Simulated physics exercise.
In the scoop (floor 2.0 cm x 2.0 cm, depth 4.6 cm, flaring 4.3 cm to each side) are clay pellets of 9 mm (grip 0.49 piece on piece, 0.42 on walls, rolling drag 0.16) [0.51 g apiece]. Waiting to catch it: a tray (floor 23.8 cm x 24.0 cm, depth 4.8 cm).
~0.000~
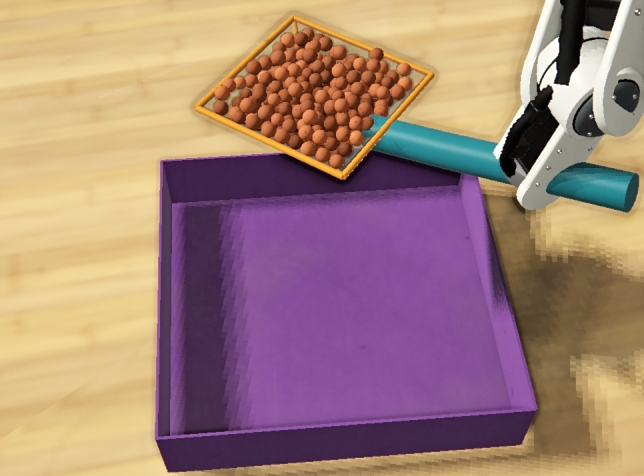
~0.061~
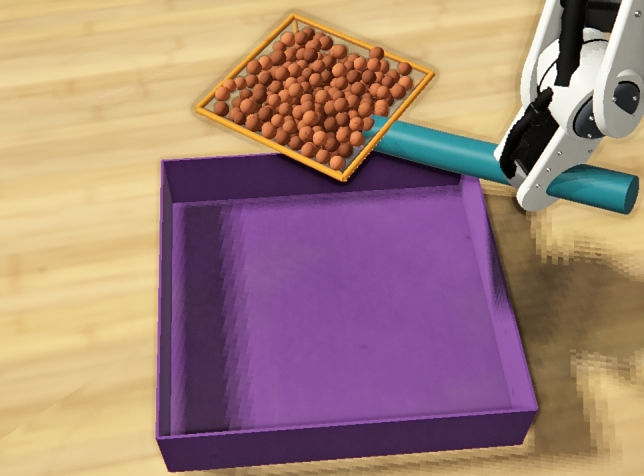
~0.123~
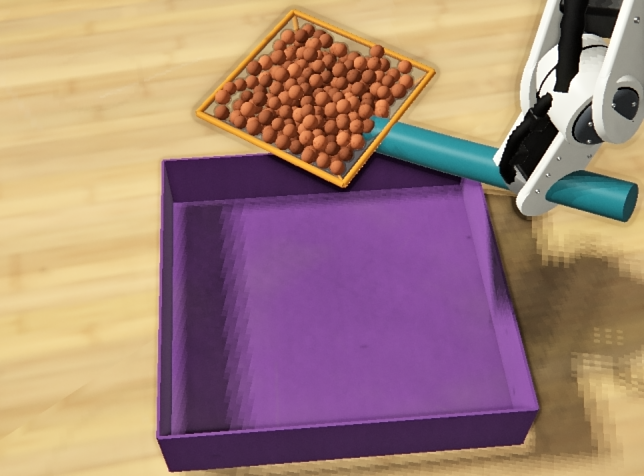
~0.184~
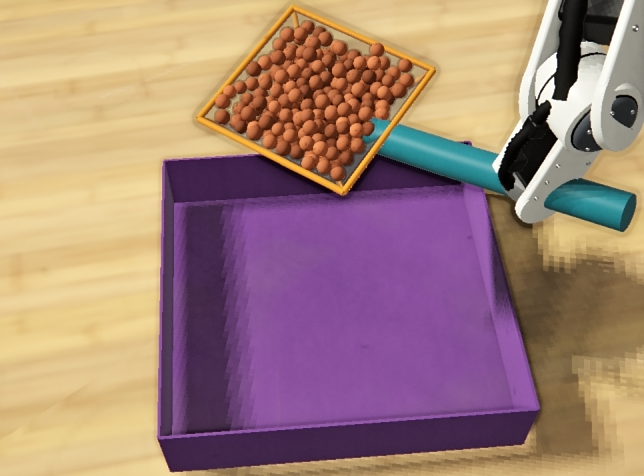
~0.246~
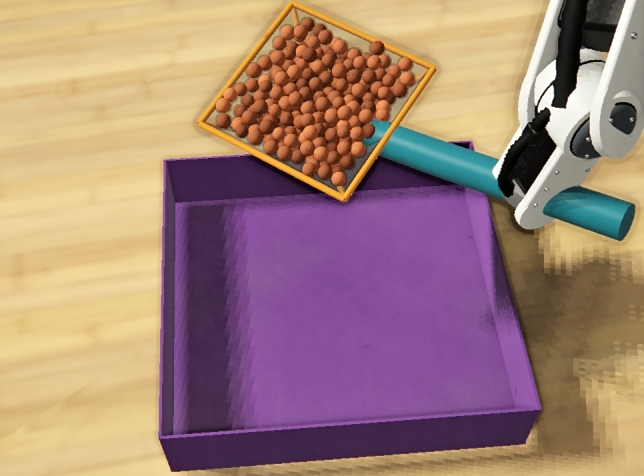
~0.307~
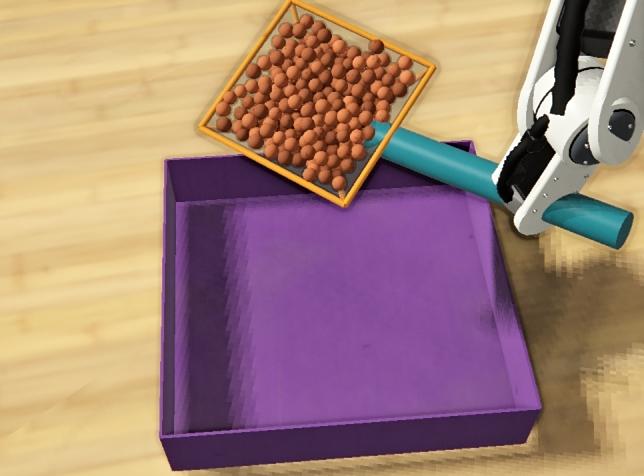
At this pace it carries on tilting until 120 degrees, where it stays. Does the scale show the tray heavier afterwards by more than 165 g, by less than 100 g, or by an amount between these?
Haul: So-so.
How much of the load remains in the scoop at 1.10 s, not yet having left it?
Roughly 10 per cent remains.
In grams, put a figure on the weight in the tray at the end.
It should weigh in at close to 150 grams.
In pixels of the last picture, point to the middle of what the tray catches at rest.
Close to pixel (297, 369) of the final picture.
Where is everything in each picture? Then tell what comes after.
In the first picture, scoop at (272, 143); tilt 0 degrees; top of the load at (326, 44); tray at (330, 273).
In the second picture, scoop at (273, 144); tilt 1 degrees; top of the load at (326, 43).
In the third picture, scoop at (273, 148); tilt 5 degrees; low side front left; top of the load at (326, 41).
In the fourth picture, scoop at (274, 154); tilt 10 degrees; low side front left; top of the load at (300, 38).
In the fifth picture, scoop at (275, 159); tilt 15 degrees; low side front left; top of the load at (300, 35).
In the sixth picture, scoop at (276, 163); tilt 20 degrees; low side front left; top of the load at (299, 32); tray at (334, 271). It turns about 80 degrees a second.
After 0.74 s, tilt 55 degrees; 0 g in the tray, scoop holds 100 %.
After 1.10 s, tilt 84 degrees; 123 g in the tray, scoop holds 10 %.
Then, at 1.44 s, tilt 112 degrees; 150 g in the tray, scoop holds 0 %.
After 1.75 s, tilt 120 degrees; 150 g in the tray, scoop holds 0 %.
At rest (2.0 s), 150 g in the tray, scoop holds 0 %.
